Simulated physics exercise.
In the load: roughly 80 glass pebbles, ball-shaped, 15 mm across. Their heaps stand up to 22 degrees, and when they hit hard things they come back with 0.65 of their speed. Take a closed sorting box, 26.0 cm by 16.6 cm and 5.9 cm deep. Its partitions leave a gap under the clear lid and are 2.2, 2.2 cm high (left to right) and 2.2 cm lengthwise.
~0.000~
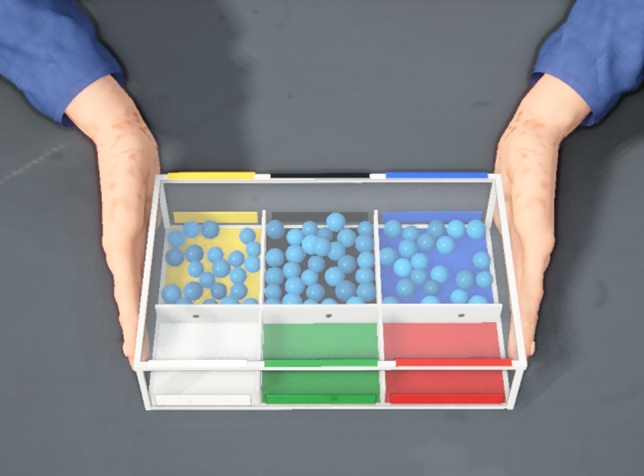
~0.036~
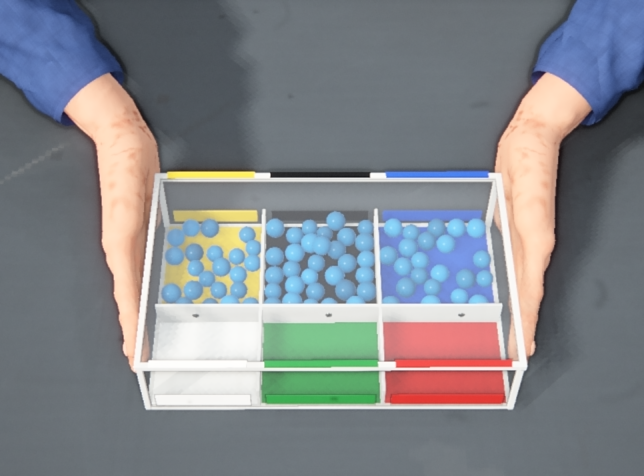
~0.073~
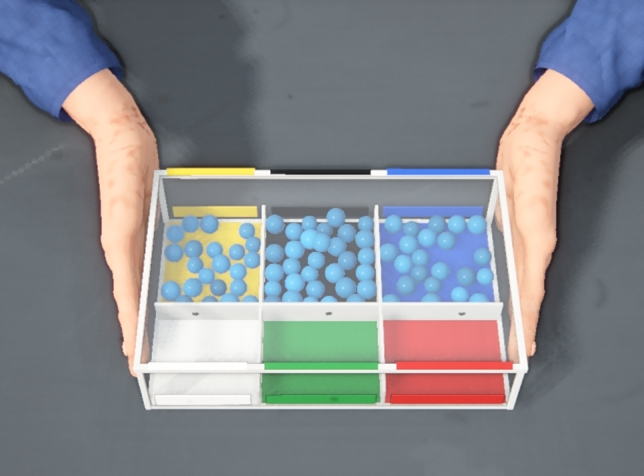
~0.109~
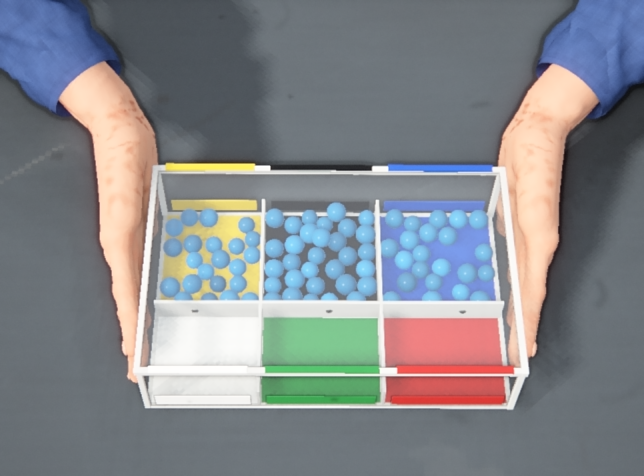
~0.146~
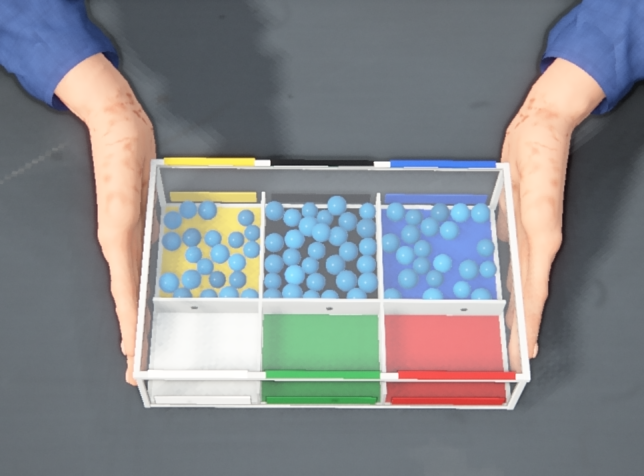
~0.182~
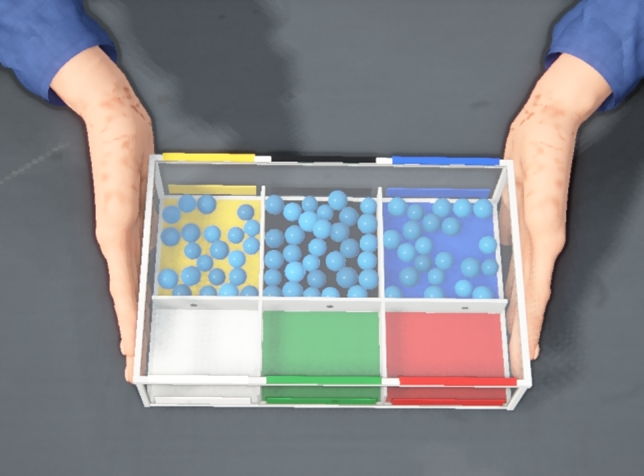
On a dark grey surface, two hands in blue sleeves held a clear-lidded box of blue balls in its yellow, black and blue sections, then tilted it gradually toward the front right.
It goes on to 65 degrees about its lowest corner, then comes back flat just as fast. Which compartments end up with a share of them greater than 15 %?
Red compartment: Not greater. Blue compartment: Greater. Green compartment: Not greater. Yellow compartment: Greater. White compartment: Not greater. Black compartment: Greater.
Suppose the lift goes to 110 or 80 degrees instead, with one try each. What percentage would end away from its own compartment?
Around 100 and 40 in a hundred, respectively.
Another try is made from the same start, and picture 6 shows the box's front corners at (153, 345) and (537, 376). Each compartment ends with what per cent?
Each compartment ends with, in per cent, red 5, blue 30, green 0, yellow 30, white 0 and black 35.
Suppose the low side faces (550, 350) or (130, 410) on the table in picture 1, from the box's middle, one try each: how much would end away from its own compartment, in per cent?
That would be close to 5 per cent and then close to 0 per cent.
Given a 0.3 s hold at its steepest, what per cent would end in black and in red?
Black 40, red 0.
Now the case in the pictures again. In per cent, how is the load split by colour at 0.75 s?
Shares - red: 0; blue: 30; green: 0; yellow: 30; white: 0; black: 40.
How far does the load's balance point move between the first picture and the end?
Around 1.0 centimetres.
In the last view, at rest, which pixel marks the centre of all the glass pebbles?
Resting centre estimate: Around (322, 278).
After 0.75 s, tilt 65 degrees; blue 30 %, yellow 30 %, black 40 %.
Then, at 1.14 s, tilt 27 degrees; blue 30 %, yellow 30 %, black 40 %.
After 1.61 s, tilt 0 degrees; blue 30 %, yellow 30 %, black 40 %.
By 1.9 s all is still; red 0 %, blue 30 %, green 0 %, yellow 30 %, white 0 %, black 40 %.
